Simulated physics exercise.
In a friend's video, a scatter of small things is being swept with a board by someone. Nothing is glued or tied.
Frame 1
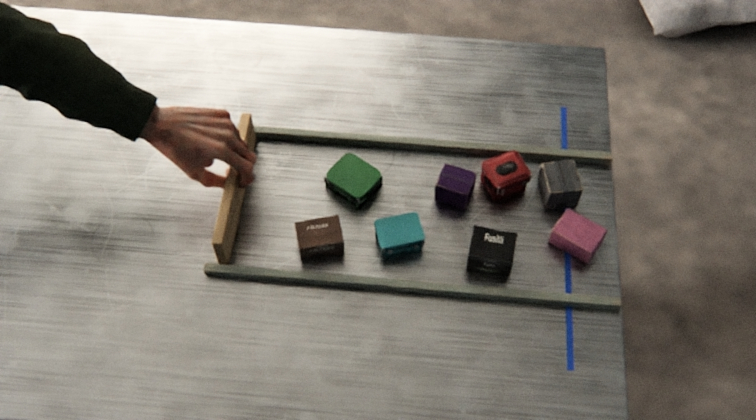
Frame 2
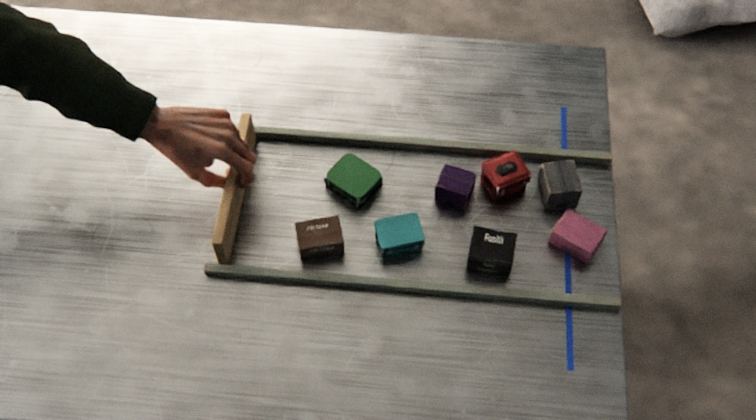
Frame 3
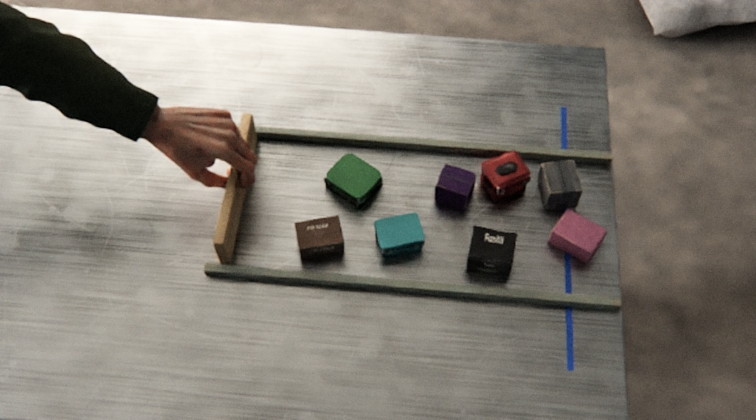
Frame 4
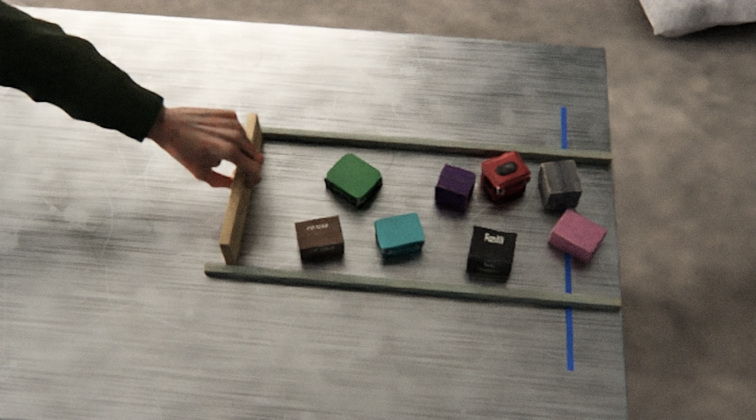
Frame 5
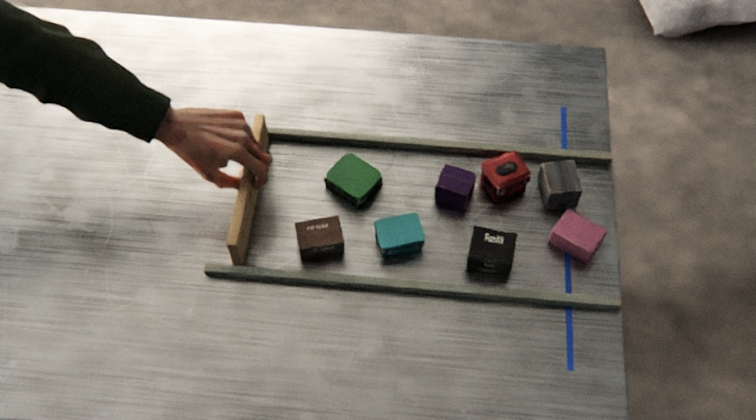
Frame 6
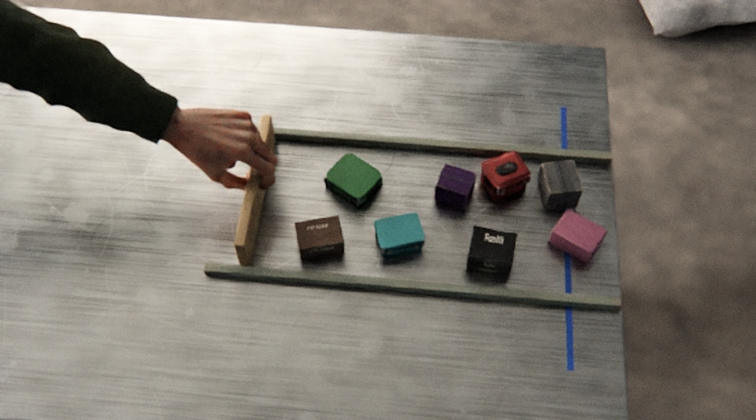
On a grey tabletop, a hand in a dark sleeve holds a wooden board upright between two rails and slides it slightly to the right, while the scattered small coloured blocks and boxes ahead of it stay still.
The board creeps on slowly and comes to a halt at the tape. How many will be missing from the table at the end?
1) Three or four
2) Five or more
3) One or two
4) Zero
The answer is 2.
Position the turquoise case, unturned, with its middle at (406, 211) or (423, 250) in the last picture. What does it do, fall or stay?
First place, it is safe; second place, it is gone.
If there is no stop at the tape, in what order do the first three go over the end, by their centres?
The grey box, then the pink block, then the black box.
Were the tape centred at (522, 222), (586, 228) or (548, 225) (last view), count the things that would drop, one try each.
The counts would be 1, 5 and 3.
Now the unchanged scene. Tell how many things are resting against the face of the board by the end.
Contact count: 3.
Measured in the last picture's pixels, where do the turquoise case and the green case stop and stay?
Roughly at (584, 232) and at (590, 188), in that order.
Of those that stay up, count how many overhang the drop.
The count is 0.
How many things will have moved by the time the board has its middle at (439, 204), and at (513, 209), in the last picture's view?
At first I count 7, and then 8.
A little later, none off yet; pink block at rest near (578, 236); grey box at rest near (559, 185); red case at rest near (505, 177).
When it is over, the number that fall off is five or more; down, purple box, black box, red case, grey box and pink block.
